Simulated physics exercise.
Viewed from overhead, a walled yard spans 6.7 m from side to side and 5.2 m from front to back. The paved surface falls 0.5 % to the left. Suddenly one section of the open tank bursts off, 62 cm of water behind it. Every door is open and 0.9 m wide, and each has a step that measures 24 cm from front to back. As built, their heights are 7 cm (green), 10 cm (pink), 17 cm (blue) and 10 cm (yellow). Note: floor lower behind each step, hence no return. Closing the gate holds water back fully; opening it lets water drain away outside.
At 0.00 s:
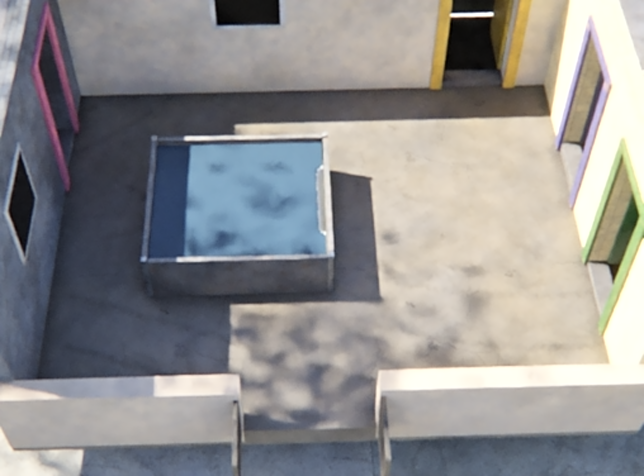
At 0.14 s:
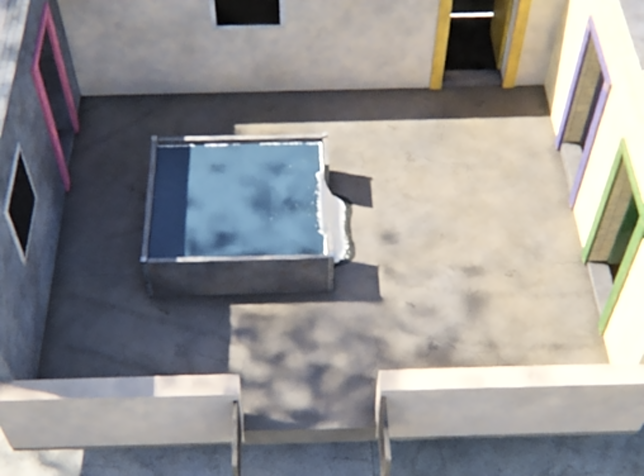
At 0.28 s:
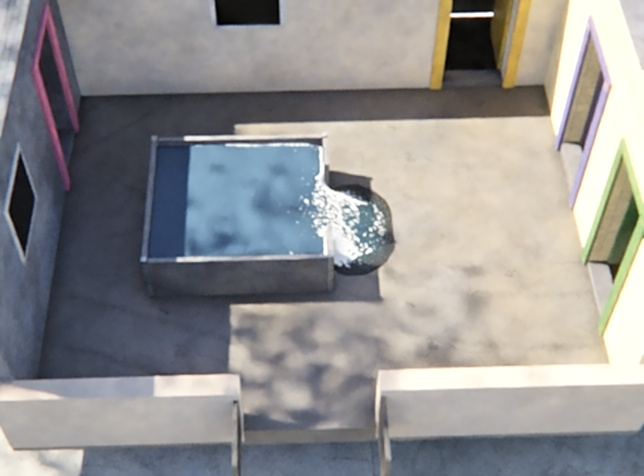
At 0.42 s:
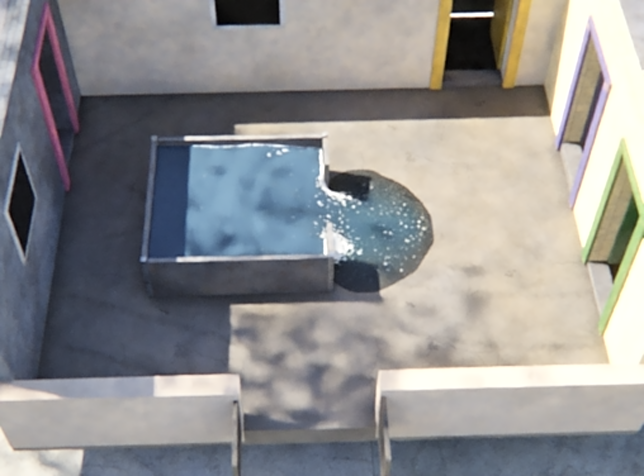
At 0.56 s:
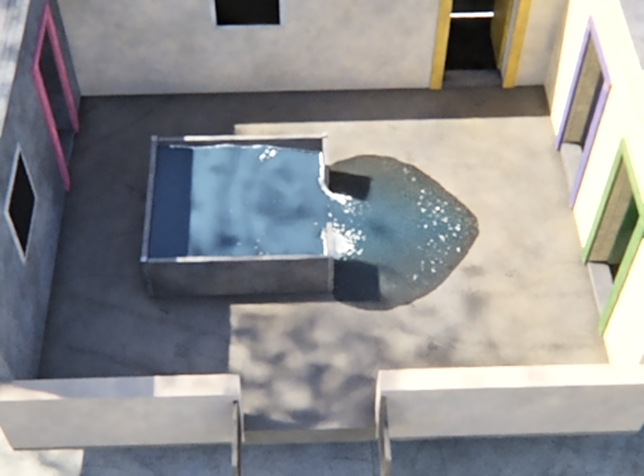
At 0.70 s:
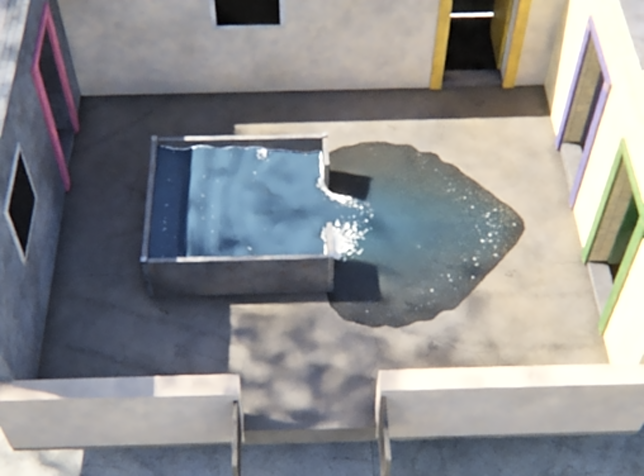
The footage shows a still, open tank of water in a walled yard with colourful doorways before part of its right side bursts open, and foaming water pours through the gap, spreading rightward across the paving in a widening pool.
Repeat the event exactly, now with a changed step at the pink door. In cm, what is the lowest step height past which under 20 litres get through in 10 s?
Close to 6.5 cm is just enough.
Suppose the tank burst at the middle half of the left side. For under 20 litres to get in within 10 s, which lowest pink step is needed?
Close to 13.0 cm at the least.
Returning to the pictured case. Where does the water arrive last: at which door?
The pink one comes last.
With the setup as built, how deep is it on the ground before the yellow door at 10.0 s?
A ruler would read roughly 7.5 cm.
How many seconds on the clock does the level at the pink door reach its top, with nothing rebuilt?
7.0 s.
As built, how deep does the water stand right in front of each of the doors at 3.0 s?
Centimetres: Green = 18, pink = 0, blue = 19, yellow = 17.
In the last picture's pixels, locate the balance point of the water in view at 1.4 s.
The water's centre is at about (299, 230).
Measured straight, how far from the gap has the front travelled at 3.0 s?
Distance from gap: Approx. 4.2 m.
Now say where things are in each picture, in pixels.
The first picture shows the open tank at (239, 199) is whole and still, 62 cm deep; the pink door at (57, 105) is dry.
In the second picture, the gap is at (325, 219), the front 0.3 m out at (346, 257); the back of the open tank holds 62 cm.
In the third picture, water pours out at (325, 219) and has run 0.8 m, to (388, 244); about 10 cm deep outside, 62 cm at the back.
In the fourth picture, the gap is at (325, 219), the front 1.3 m out at (425, 243); the back of the open tank holds 62 cm.
In the fifth picture, the front is at (471, 235), 1.9 m from the gap at (325, 219); 3.1 m2 of floor is wet, 62 cm left at the back.
In the sixth picture, water pours out at (325, 218) and has run 2.5 m, to (517, 230); about 4 cm deep outside, 60 cm at the back; 3.6 m in a straight line remain to the pink door at (57, 105).
After 1.4 s water covers 35 % of the floor, deepest (32 cm) near (340, 223); it has not reached the pink door.
After 3.0 s water covers 45 % of the floor, deepest (27 cm) near (544, 92); it has not reached the pink door.
After 10.0 s water covers 95 % of the floor, deepest (10 cm) near (169, 101); 9 cm at the pink door, 2 litres in over its 10 cm step.
At the pink door as built, the water arrived by 6.6 s and peaked near 12 cm at 7.0 s.
Run again over the same 10 s with other heights there, 25 litres in over 6 cm, 12 litres over 7.5 cm. The limit of 20 litres is kept from about 6.5 cm up.
